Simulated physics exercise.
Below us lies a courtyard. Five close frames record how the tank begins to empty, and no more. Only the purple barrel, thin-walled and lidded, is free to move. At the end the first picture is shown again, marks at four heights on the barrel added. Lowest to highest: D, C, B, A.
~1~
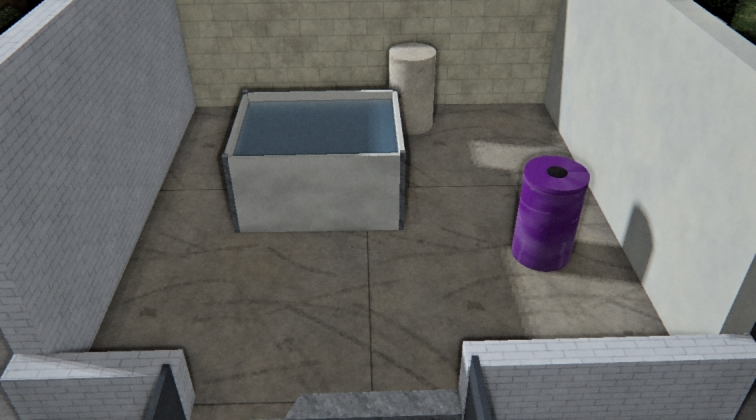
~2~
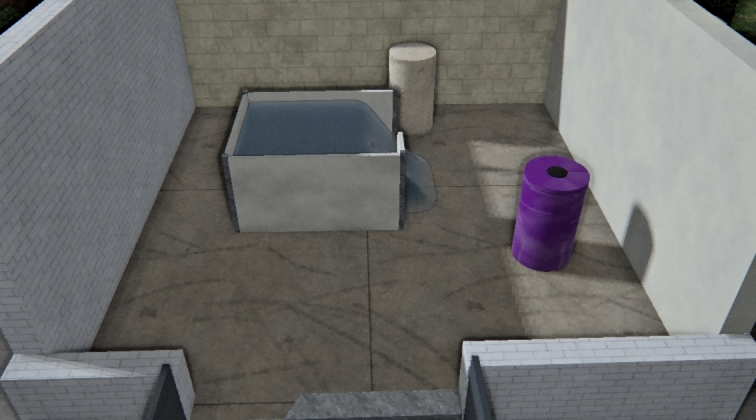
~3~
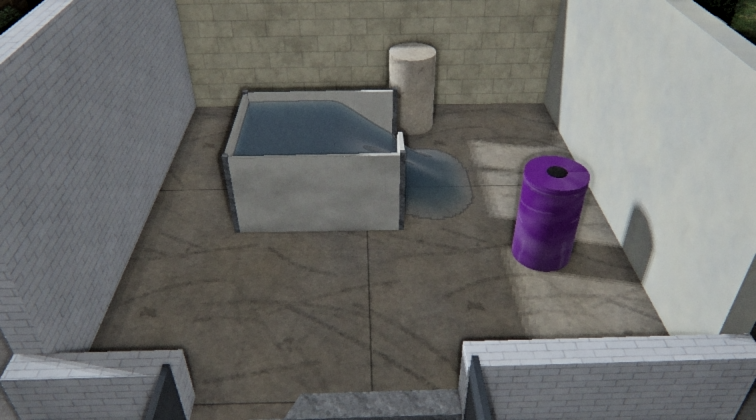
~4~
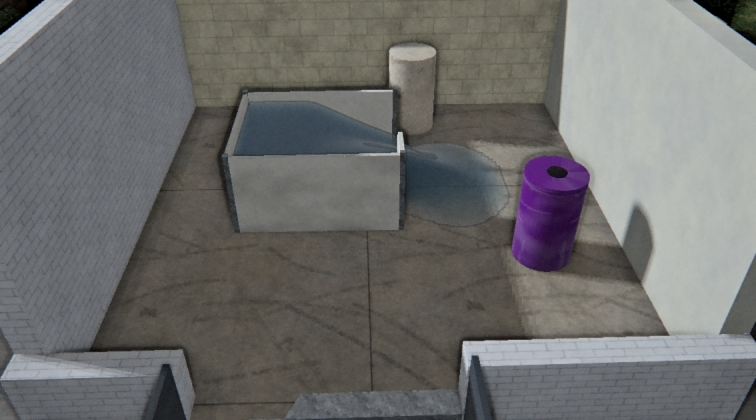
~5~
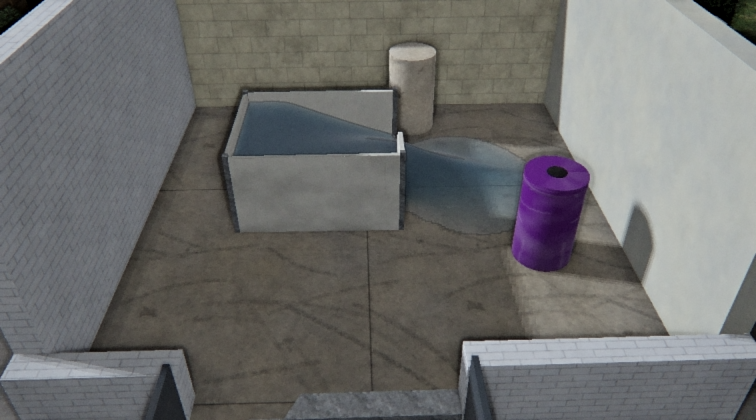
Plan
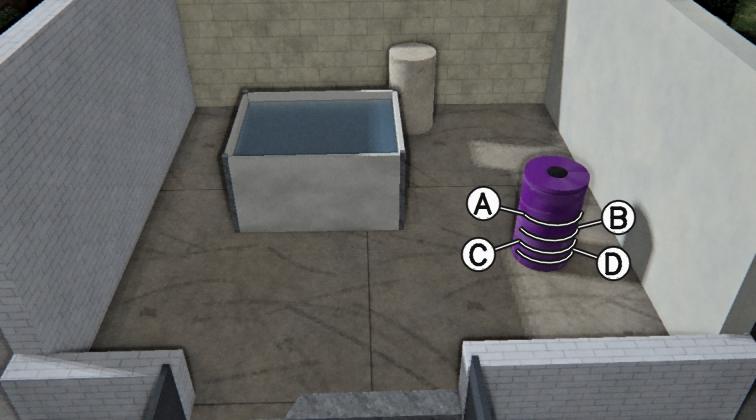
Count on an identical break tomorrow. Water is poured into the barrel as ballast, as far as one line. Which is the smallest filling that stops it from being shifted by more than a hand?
The answer is line C.
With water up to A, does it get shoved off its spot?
No, not at all.
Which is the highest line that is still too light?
The answer is D.
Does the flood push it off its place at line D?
Yes, that goes wrong.
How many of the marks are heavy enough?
Three.
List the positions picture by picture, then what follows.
Lid of the purple barrel at (556, 172); tank full, its middle at (318, 128); open gate at (324, 350).
Water covers 2 % of the ground and is seen nearest the barrel at (427, 197).
Water covers 5 % of the ground and is seen nearest the barrel at (457, 204).
Water covers 8 % of the ground and is seen nearest the barrel at (488, 211).
Lid of the purple barrel at (556, 172); water covers 12 % of the ground and is seen nearest the barrel at (508, 221).
On the marked copy, A at (558, 225); B at (554, 240); C at (552, 253); D at (550, 262); from the bottom up D, C, B, A.
With A, it does not move.
With B, it does not move.
With C, it does not move.
With D, it is pushed about half its own width away.
